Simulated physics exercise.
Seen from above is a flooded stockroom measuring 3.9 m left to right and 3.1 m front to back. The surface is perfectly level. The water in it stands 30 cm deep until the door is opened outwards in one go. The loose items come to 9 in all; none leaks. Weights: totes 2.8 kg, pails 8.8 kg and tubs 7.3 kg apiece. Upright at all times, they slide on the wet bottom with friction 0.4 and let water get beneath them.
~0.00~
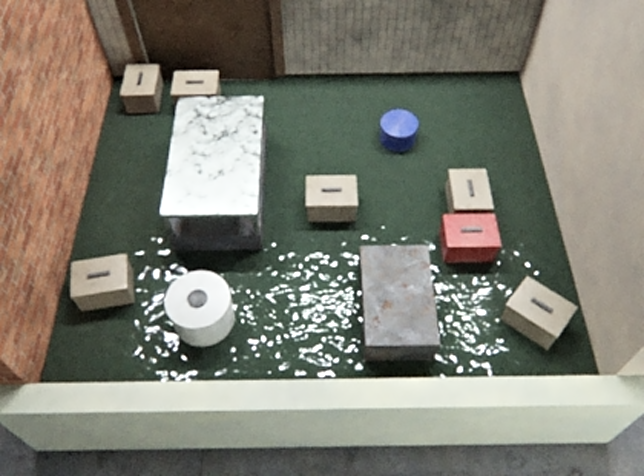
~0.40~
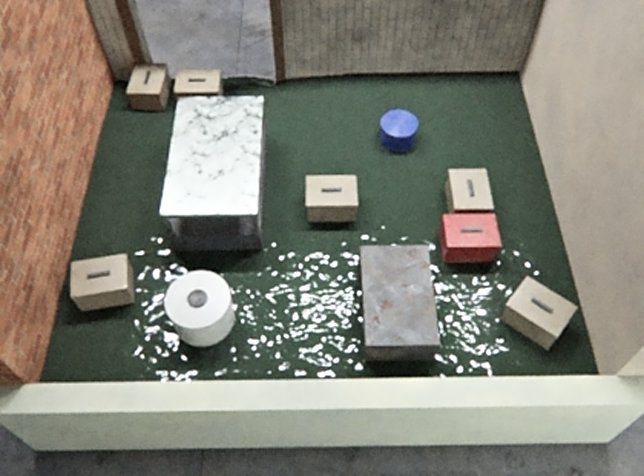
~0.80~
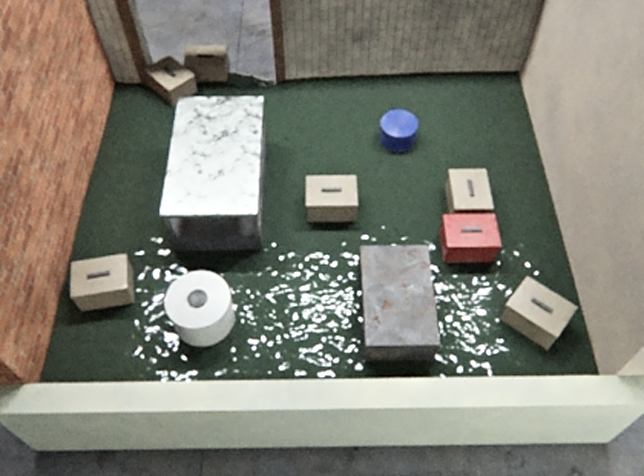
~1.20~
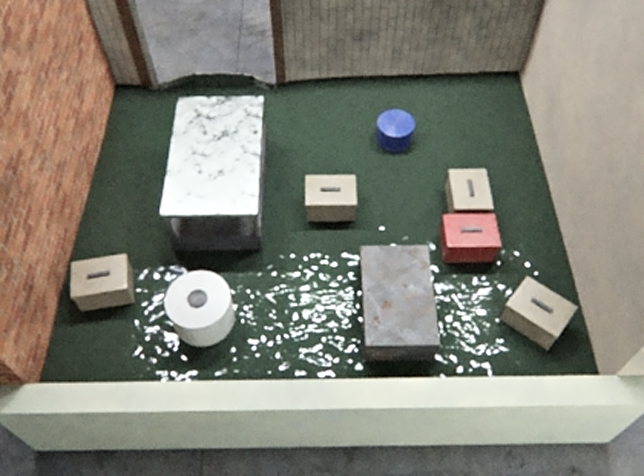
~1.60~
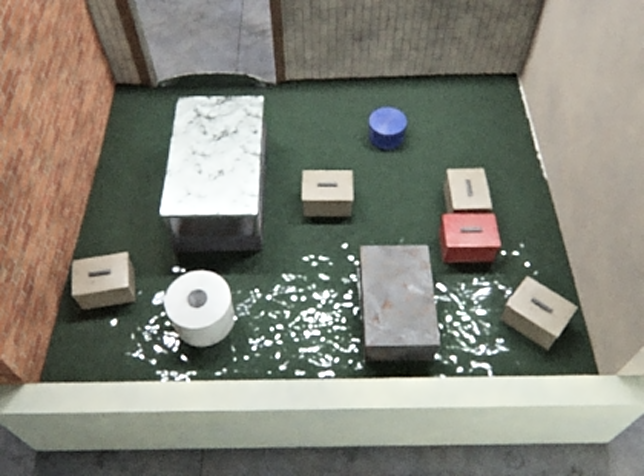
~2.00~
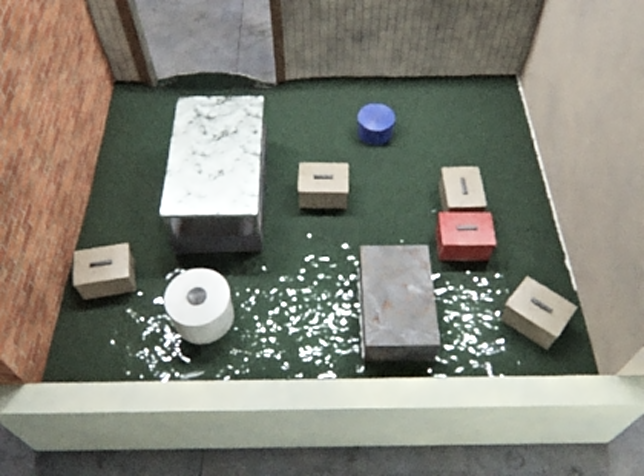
To begin with, boxes, a blue pail and a red tote sit around pale and grey blocks in a flooded room as the brown back door gives way to an opening. Two tan boxes slide to the doorway and disappear, then the blue pail drifts slightly left and nearby boxes barely shift.
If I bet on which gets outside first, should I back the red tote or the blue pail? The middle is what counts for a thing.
Back the blue one; it gets out first.
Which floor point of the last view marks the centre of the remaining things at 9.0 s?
That lands at roughly (342, 202).
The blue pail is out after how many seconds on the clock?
Around 5.5 s.
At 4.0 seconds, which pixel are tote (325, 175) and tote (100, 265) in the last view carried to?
First one near (300, 137), second near (117, 176).
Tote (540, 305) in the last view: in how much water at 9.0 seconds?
16 cm.
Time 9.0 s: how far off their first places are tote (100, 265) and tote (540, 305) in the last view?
Going in turn, the first is gone out while the second sits 30 cm off.
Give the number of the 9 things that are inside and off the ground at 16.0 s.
The count is 2.
After 4.0 s the red tote is near (438, 204), 0.4 m from its start, afloat; the blue pail is near (317, 92), 0.8 m from its start, afloat; 2 of 9 are out; 7 afloat.
After 9.0 s the red tote is near (368, 190), 0.9 m from its start, afloat; the blue pail has gone out (at 5.6 s); 5 of 9 are out; 4 afloat.
After 16.0 s the red tote is near (294, 184), 1.5 m from its start, afloat; the blue pail has gone out (at 5.6 s); 7 of 9 are out; 2 afloat.
After 20.0 s the red tote is near (291, 175), 1.6 m from its start, afloat; the blue pail has gone out (at 5.6 s); 7 of 9 are out; 2 afloat.
